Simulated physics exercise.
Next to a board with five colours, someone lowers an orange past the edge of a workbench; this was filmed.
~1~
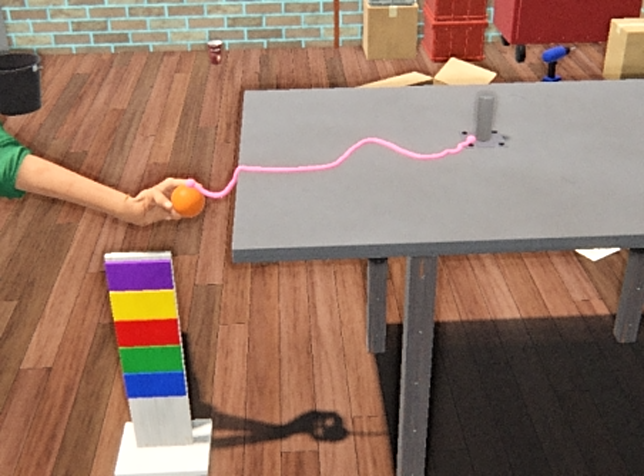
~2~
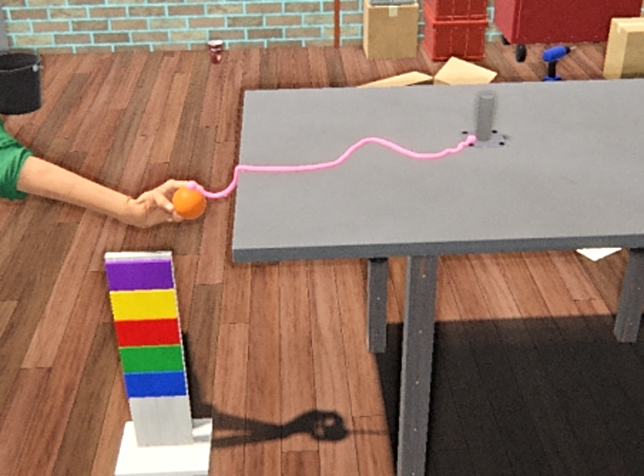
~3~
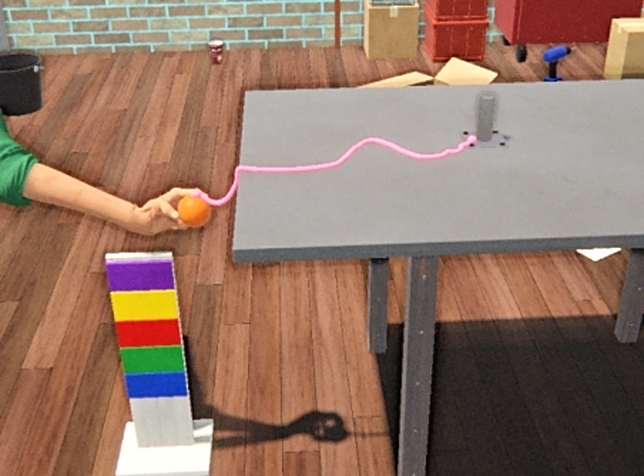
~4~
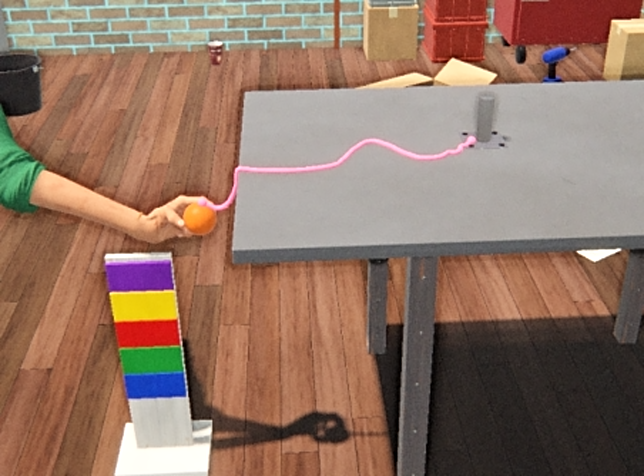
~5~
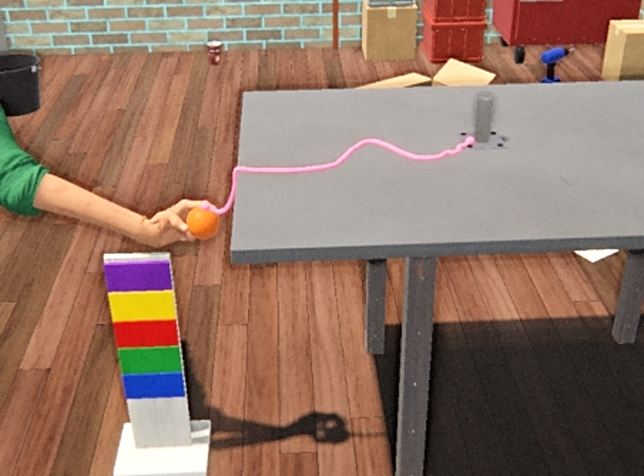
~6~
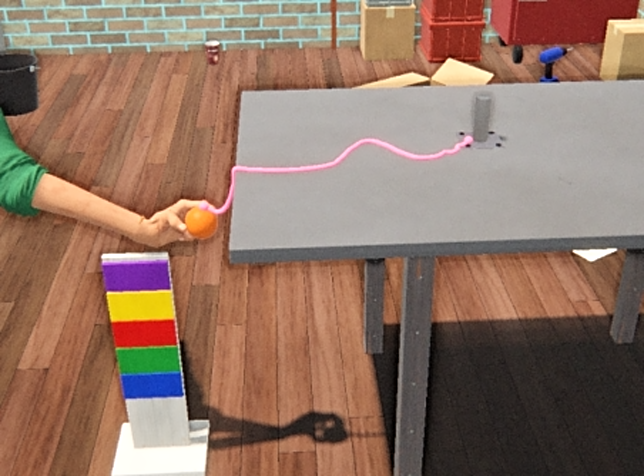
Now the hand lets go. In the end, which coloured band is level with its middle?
The yellow band.
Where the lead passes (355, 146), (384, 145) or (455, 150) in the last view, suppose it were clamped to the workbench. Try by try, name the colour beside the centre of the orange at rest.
Result per try, in sequence: Purple / purple / yellow.
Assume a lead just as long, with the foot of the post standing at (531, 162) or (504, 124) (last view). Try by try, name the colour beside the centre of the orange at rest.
Going case by case, it's purple and then purple.
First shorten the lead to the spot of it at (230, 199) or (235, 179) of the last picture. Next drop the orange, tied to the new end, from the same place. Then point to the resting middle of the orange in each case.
First try: Near (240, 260). Second try: Near (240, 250).
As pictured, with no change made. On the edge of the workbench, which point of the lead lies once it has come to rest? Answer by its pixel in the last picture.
At (305, 170).
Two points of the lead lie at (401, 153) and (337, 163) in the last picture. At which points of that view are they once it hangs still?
The first lands at (376, 149), while the second lands at (271, 159).
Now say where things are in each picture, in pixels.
The first picture shows orange (188, 200); purple (139, 277); yellow (144, 306); red (148, 334); green (151, 360); blue (155, 386).
The second picture shows orange (189, 203); lead through (459, 150) (404, 152) (354, 148) (314, 168) (241, 171).
The third picture shows orange (194, 211).
The fourth picture shows orange (200, 218); lead through (459, 151) (404, 153) (354, 149) (314, 169) (241, 173).
The fifth picture shows orange (203, 223).
The sixth picture shows orange (202, 222); lead through (456, 151) (401, 153) (351, 149) (311, 169) (238, 172).
Soon after, orange near (252, 295); level with yellow.
After that, orange near (236, 298); level with yellow.
In the end, orange near (242, 298); level with yellow. Its centre hangs level with the yellow band.
